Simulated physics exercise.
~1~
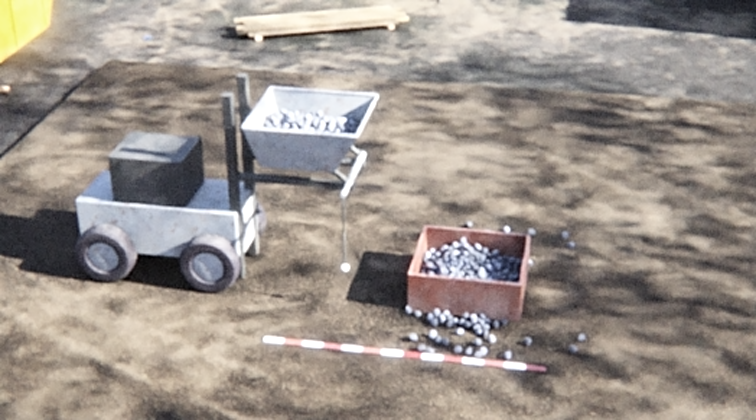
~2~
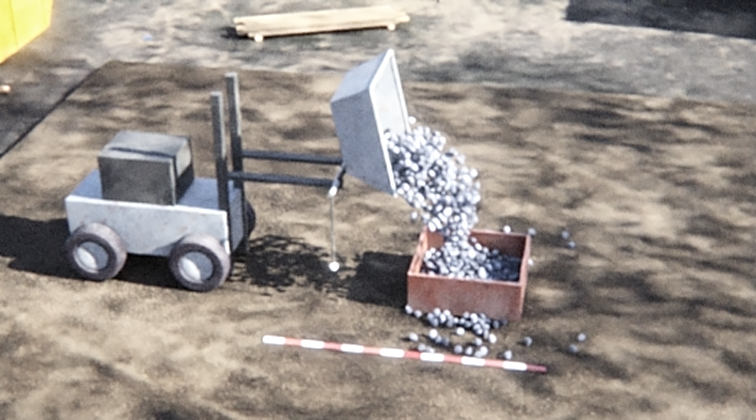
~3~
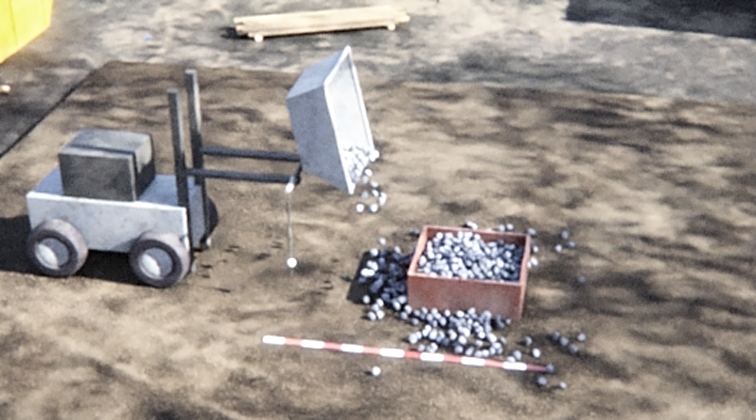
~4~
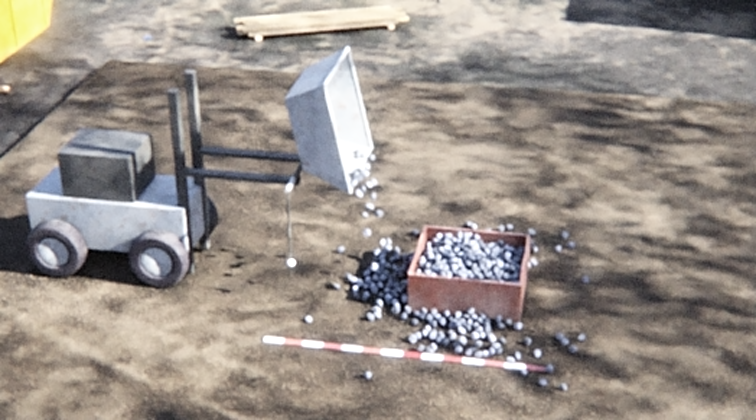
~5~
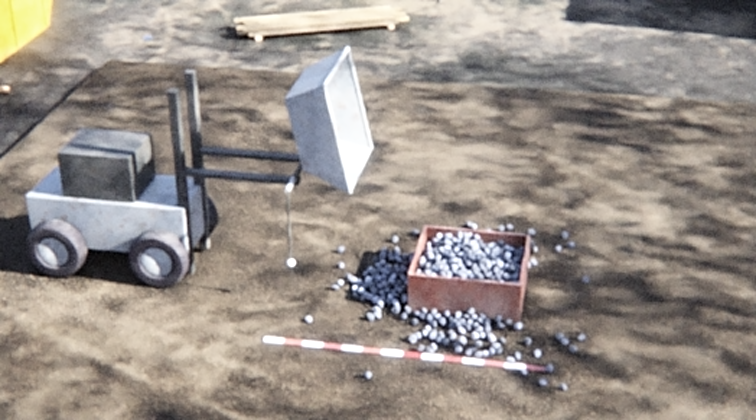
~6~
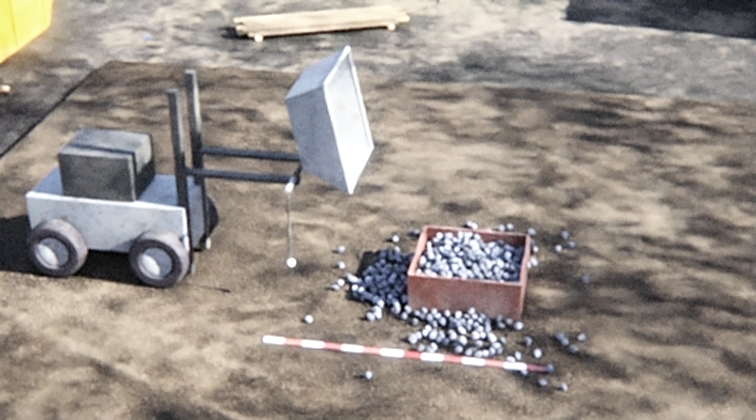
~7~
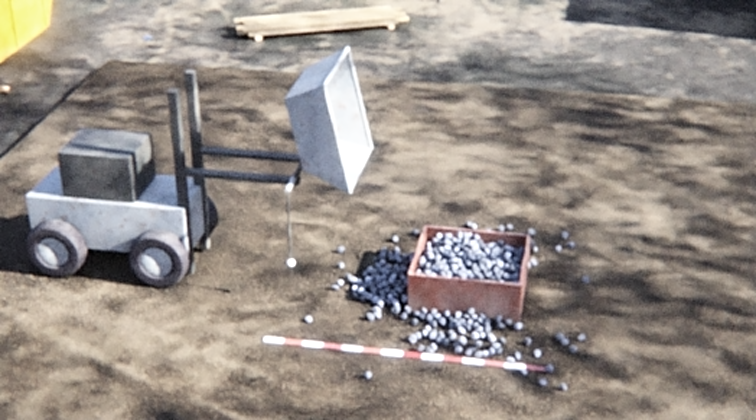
To begin with, a small grey forklift-like machine holds a raised skip of pale stones beside a reddish open bin, which already contains stones, with more scattered around it and a red-and-white staff lying in front. The skip tips steeply to the right, and a thick stream of stones pours into the bin. Still tipped, the machine backs away to the left, and stones pile up on the ground at the bin's left side. The flow thins to a trickle, then stops. Finally, the emptied skip stays tilted and still, beside a heaped bin ringed by spilled stones.
